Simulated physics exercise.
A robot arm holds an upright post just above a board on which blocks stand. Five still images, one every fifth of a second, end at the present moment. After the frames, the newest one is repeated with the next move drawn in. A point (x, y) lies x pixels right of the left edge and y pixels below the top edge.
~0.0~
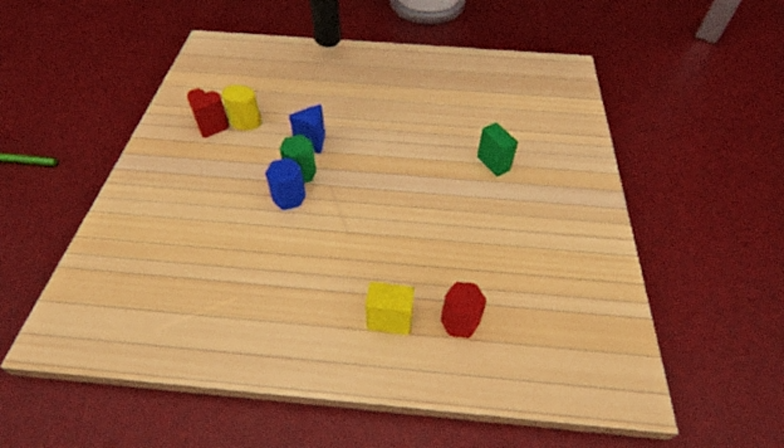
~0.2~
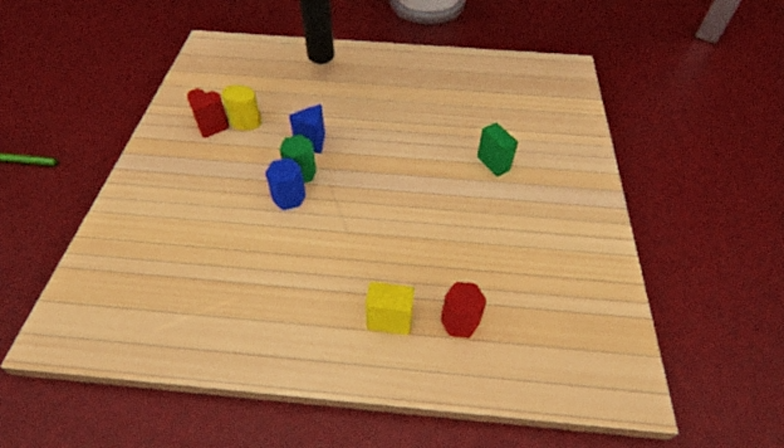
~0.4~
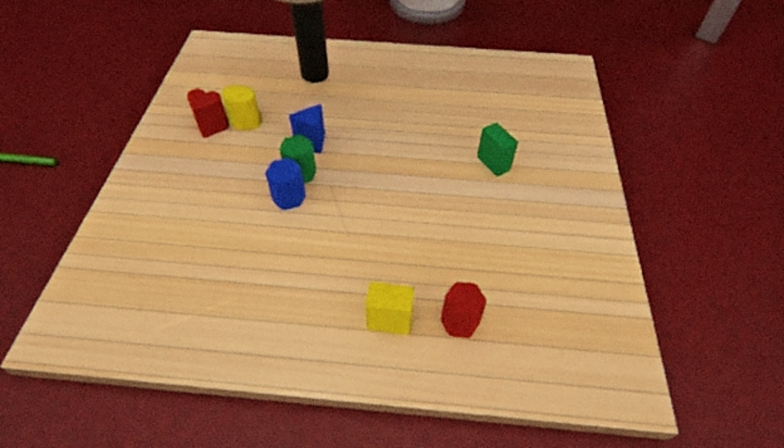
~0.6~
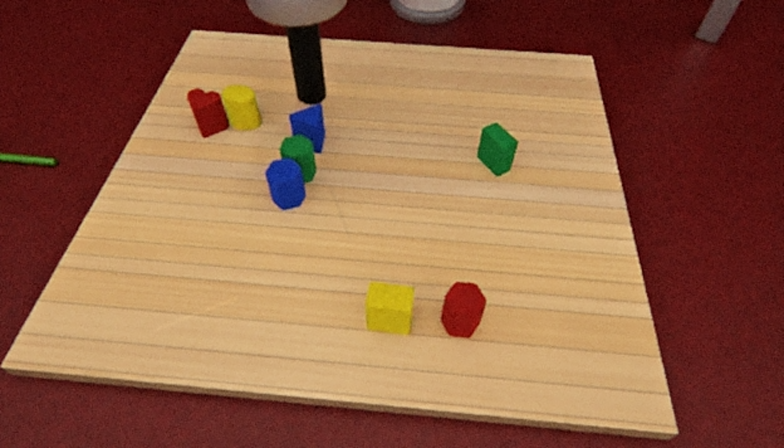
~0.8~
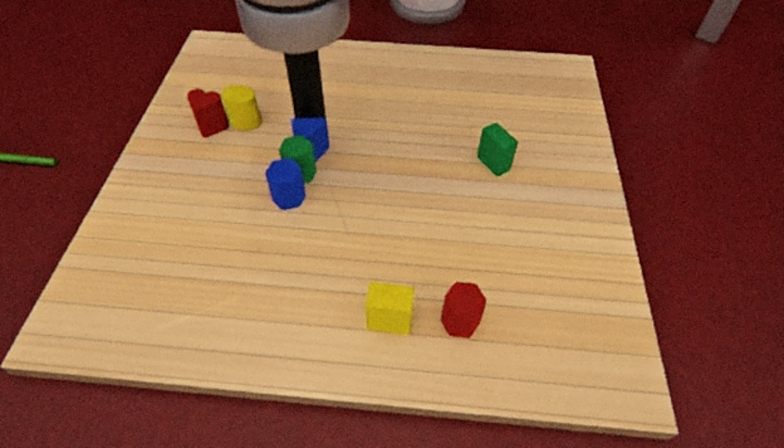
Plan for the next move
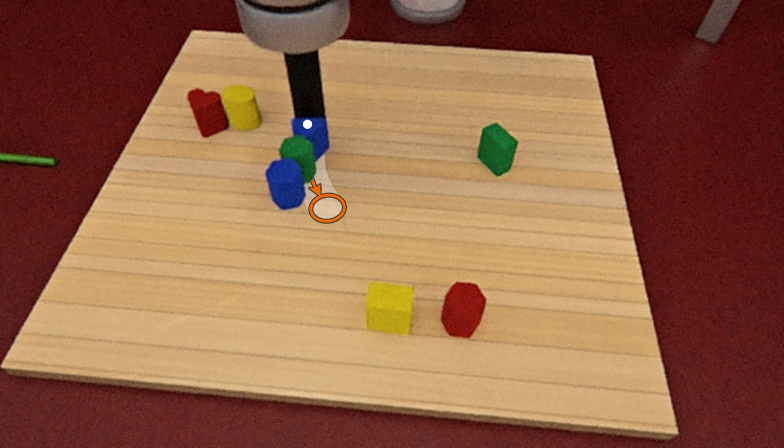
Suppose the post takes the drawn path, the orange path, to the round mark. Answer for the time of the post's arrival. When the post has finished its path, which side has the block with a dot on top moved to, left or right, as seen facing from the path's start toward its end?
It's going to go left.
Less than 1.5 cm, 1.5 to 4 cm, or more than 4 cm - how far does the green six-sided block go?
Verdict: More than 4 cm.
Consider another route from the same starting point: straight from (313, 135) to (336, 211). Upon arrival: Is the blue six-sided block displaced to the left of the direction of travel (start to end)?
That would be a no.
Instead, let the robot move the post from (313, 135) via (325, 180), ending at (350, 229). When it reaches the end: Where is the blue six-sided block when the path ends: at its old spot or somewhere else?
Here the blue six-sided block moves off its spot.
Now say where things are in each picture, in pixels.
In the first picture, lower end of the post (328, 41), tops of blocks, yellow oval block (238, 93), blue six-sided block (283, 170), green six-sided block (296, 145), blue three-sided block (309, 114).
In the second picture, post (321, 57), blocks as before.
In the third picture, post (315, 76), blocks as before.
In the fourth picture, post (312, 97), blocks as before.
In the fifth picture, post (308, 124), yellow oval block (238, 93), blue six-sided block (283, 170), green six-sided block (295, 145), blue three-sided block (308, 124).
The drawn path runs from (313, 135) by way of (309, 159) and (314, 183) to (328, 208); the dot is on the blue three-sided block.
The first path, step by step. One third of the way, post (307, 146); blue six-sided block (272, 181); green six-sided block (295, 162), turned 60° clockwise; blue three-sided block (318, 148), turned 15° anticlockwise.
Two thirds of the way, post (312, 171); blue six-sided block (263, 190), turned 25° clockwise; green six-sided block (298, 184), turned 105° clockwise; blue three-sided block (331, 170), turned 40° anticlockwise.
At the end, post (326, 195); yellow oval block not moved; blue six-sided block (263, 190), turned 30° clockwise; green six-sided block (299, 201), turned 170° clockwise; blue three-sided block (350, 190), turned 70° anticlockwise.
